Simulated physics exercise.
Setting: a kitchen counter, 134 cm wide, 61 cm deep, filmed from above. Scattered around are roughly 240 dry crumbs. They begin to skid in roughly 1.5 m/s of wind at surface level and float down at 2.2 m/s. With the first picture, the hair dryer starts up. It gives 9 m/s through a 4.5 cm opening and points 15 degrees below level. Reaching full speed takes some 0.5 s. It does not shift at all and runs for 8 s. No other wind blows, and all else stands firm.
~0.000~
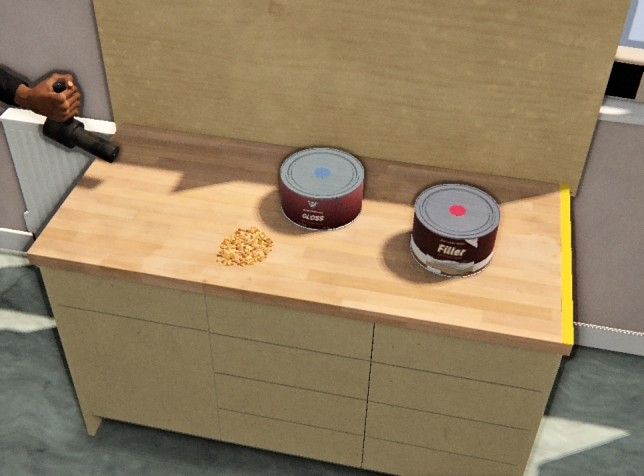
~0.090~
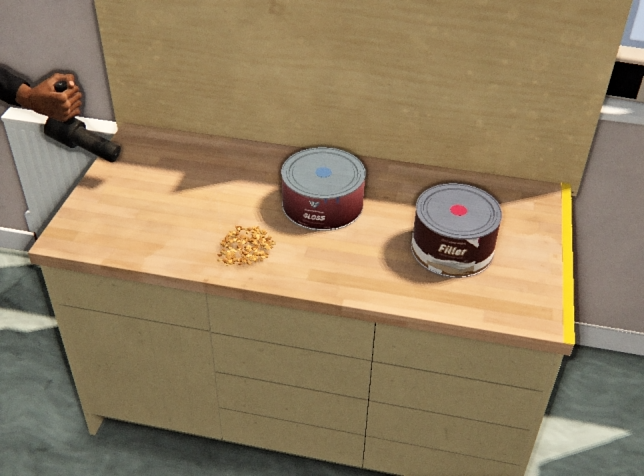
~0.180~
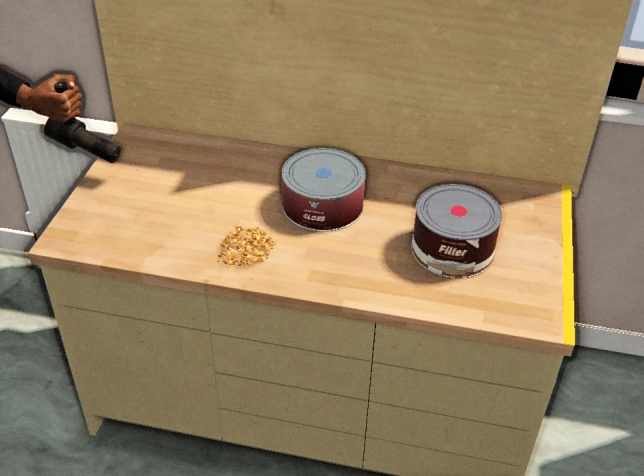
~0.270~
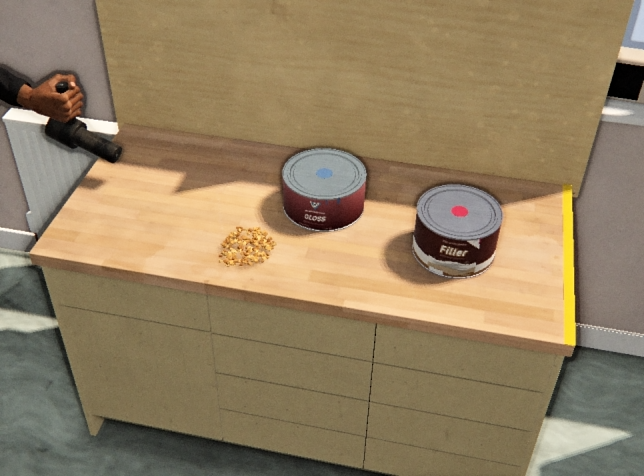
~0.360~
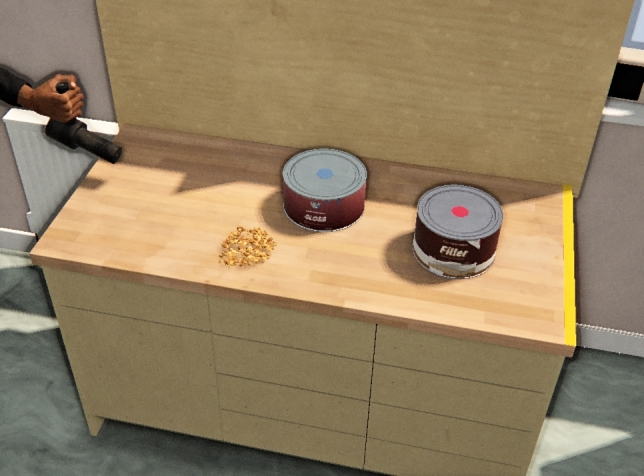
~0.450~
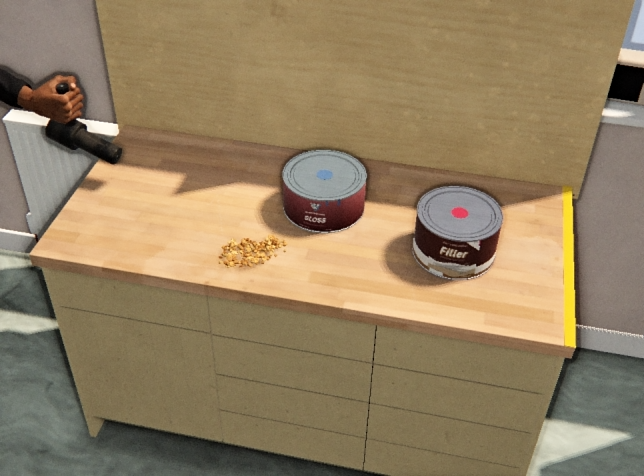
The golden crumbs on the wooden counter lay still beside two large tins, while a hand held a dark hair dryer at the left, and then some of them slid a little to the right.
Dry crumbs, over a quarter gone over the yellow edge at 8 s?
Over a quarter gone: No.
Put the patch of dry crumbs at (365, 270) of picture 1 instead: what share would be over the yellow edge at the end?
It would come to some 40 in a hundred.
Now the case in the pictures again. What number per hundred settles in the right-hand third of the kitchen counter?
It comes out near 0 in a hundred.
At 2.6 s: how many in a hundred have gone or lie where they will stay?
Near 100 %.
After 1.6 s, 0 % are over the yellow edge; 100 % have settled or left.
After 2.6 s, 0 % are over the yellow edge; 100 % have settled or left.
After 4.4 s, 0 % are over the yellow edge; 100 % have settled or left.
After 8.0 s, at the end, 0 % are over the yellow edge.
